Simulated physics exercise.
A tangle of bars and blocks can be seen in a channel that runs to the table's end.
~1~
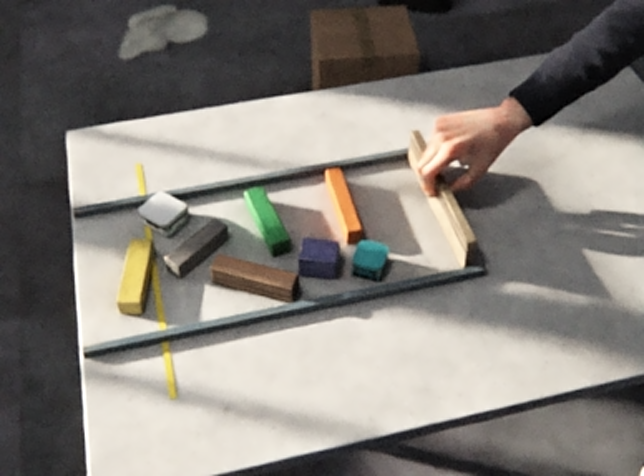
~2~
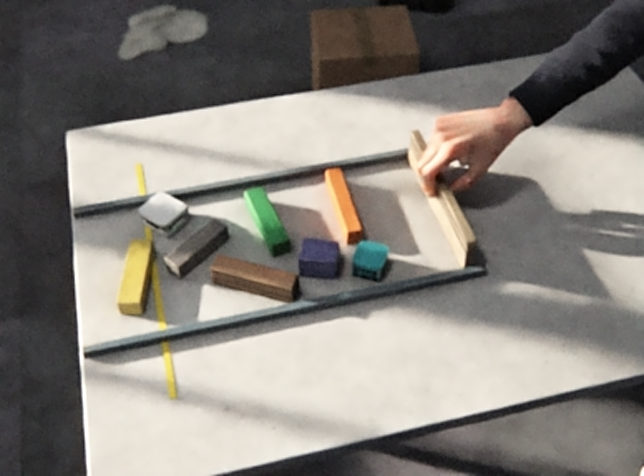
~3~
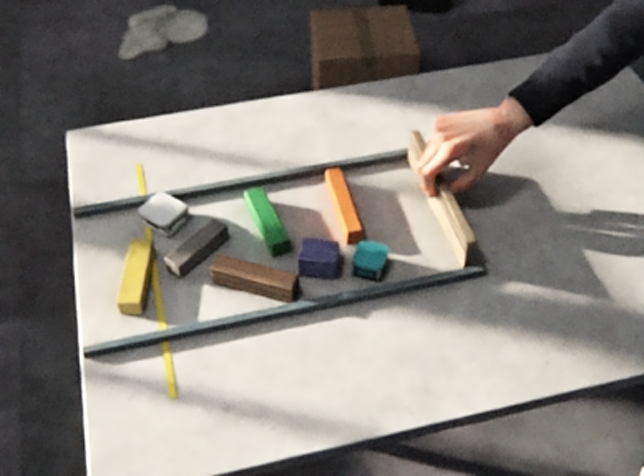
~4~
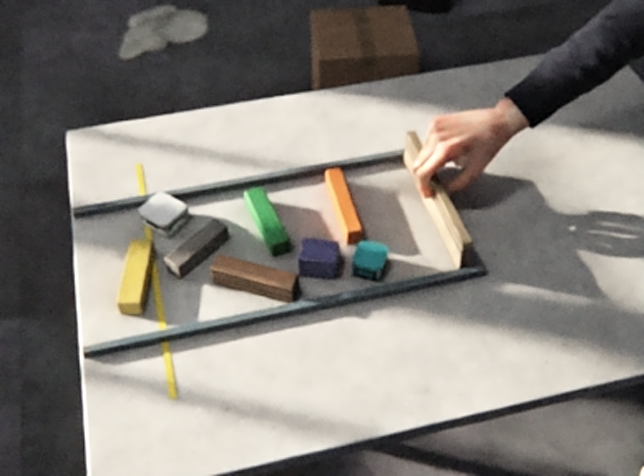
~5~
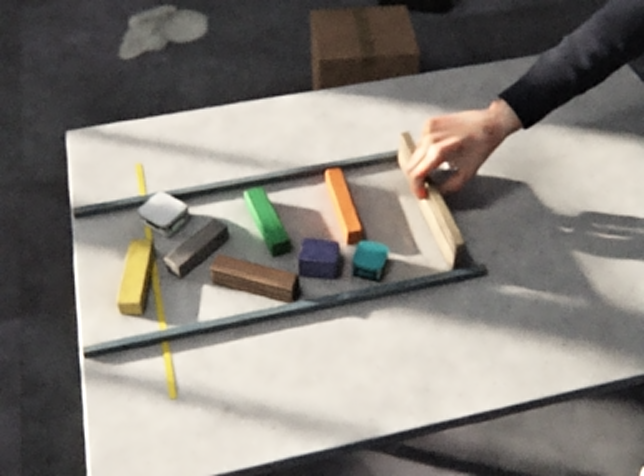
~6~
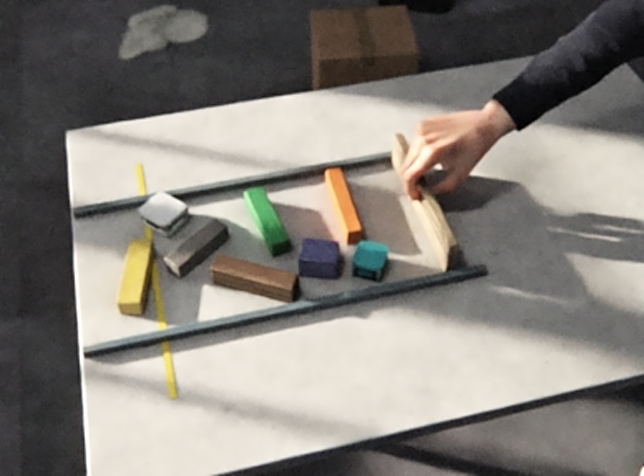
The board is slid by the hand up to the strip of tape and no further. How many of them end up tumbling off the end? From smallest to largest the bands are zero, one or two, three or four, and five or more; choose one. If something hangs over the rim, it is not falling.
The right band is one or two.
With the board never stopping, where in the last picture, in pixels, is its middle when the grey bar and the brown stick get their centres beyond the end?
(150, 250) and then (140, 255), give or take.
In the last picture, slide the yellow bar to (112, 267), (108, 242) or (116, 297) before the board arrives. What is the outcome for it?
Trying each place in order, it drops down, it drops down and it drops down.
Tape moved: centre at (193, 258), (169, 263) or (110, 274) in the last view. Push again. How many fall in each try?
It would be 0, 1 and 5.
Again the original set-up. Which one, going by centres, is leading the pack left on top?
Grey bar.
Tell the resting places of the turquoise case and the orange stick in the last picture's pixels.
Around (145, 317) and around (142, 243).
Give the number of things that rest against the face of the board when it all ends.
2 end up touching it.
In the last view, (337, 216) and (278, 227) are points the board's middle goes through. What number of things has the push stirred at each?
First 3, after that 5.
Soon after, none off yet; yellow bar at rest near (137, 276); white case at rest near (164, 216); grey bar at rest near (198, 249).
In the end, the number that fall off is one or two; gone, yellow bar.
